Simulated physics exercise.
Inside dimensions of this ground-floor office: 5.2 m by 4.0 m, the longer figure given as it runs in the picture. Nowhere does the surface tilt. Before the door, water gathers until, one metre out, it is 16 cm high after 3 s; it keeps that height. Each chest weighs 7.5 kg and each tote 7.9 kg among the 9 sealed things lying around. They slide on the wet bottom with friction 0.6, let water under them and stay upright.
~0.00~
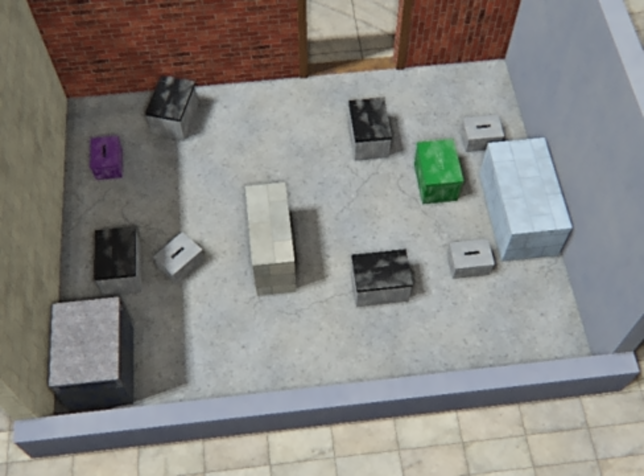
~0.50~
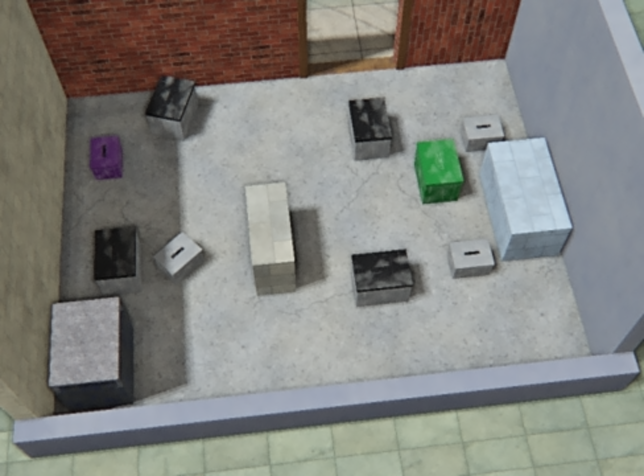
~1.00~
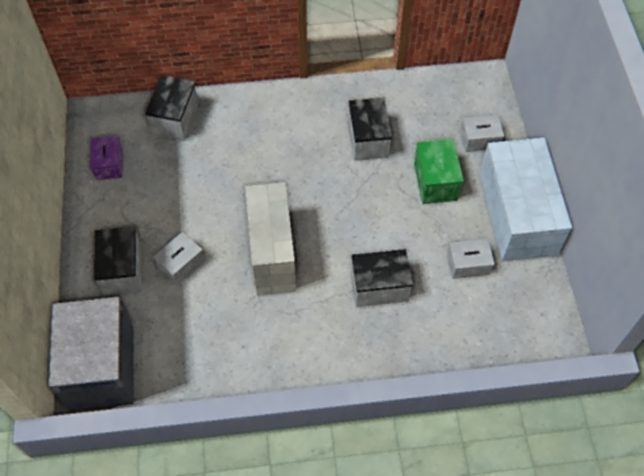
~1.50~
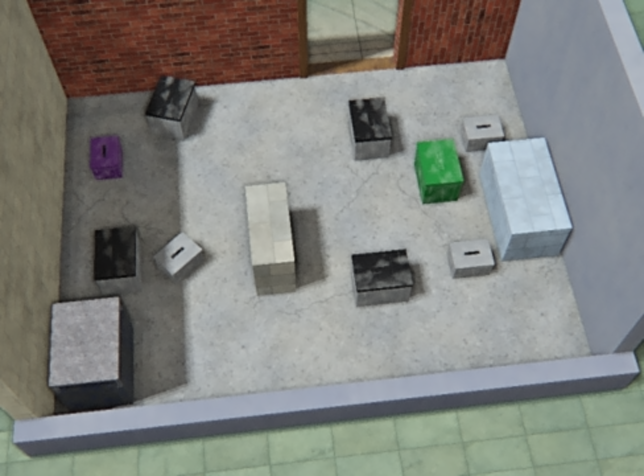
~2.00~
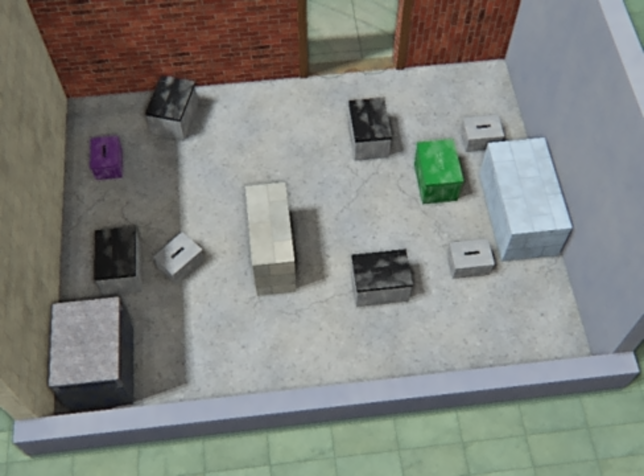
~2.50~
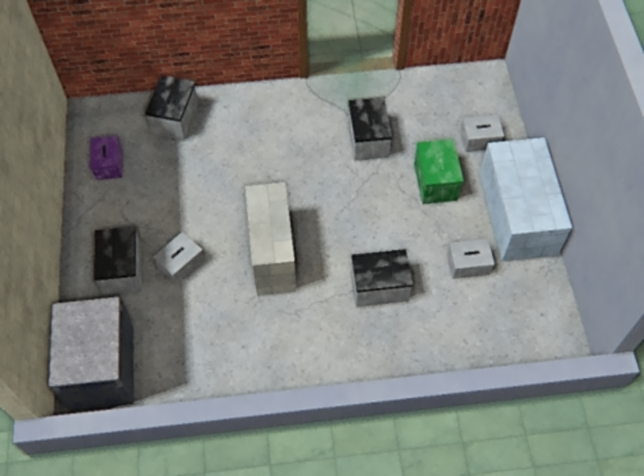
Ground-floor office with boxes standing still as greenish water spreads over the tiles outside and a little enters at the doorway.
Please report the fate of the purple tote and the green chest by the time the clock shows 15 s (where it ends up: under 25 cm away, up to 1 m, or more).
Report: Purple tote remains in place; green chest drifts far off.
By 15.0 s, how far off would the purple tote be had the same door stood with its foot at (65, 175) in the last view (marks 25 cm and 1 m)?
Outcome: The purple tote moves far off.
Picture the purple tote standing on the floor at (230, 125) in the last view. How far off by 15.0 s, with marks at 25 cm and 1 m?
Well, it sits tight.
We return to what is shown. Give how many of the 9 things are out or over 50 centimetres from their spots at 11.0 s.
Count then: 3.
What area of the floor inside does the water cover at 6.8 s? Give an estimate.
I'd put it close to 15 m2.
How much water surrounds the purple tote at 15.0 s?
Close to 5 centimetres.
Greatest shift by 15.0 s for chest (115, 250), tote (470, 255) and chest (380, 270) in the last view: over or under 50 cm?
In turn: Beyond, beyond, beyond.
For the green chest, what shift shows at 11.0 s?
Roughly 100 cm.
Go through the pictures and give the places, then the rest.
The first frame shows the purple tote at (104, 152) rests on the ground; the green chest at (440, 161) rests on the ground; water covers 0.0 m2; 0 of 9 have shifted.
The second frame shows the purple tote at (104, 152), on the bottom; the green chest at (440, 161), on the bottom; water covers 0.0 m2; 0 of 9 have shifted.
The third frame shows the purple tote at (104, 152), on the bottom; the green chest at (440, 161), on the bottom; water covers 0.0 m2; 0 of 9 have shifted.
The fourth frame shows the purple tote at (104, 152) rests on the ground; the green chest at (440, 161) rests on the ground; water covers 0.0 m2; 0 of 9 have shifted.
The fifth frame shows the purple tote at (104, 152) rests on the ground; the green chest at (440, 161) rests on the ground; water covers 0.0 m2; 0 of 9 have shifted.
The sixth frame shows the purple tote at (104, 152), on the bottom; the green chest at (440, 161) rests on the ground; 0.5 m2 under water; 0 of 9 have shifted.
After 3.5 s the purple tote is near (104, 152), 0.0 m from its start, aground; the green chest is near (440, 161), 0.0 m from its start, aground; 0 afloat.
After 6.8 s the purple tote is near (104, 152), 0.0 m from its start, aground; the green chest is near (478, 219), 0.8 m from its start, afloat; 2 afloat.
After 11.0 s the purple tote is near (104, 152), 0.0 m from its start, aground; the green chest is near (479, 234), 1.0 m from its start, afloat; 5 afloat.
After 15.0 s the purple tote is near (104, 151), 0.0 m from its start, aground; the green chest is near (390, 321), 2.0 m from its start, afloat; 6 afloat.
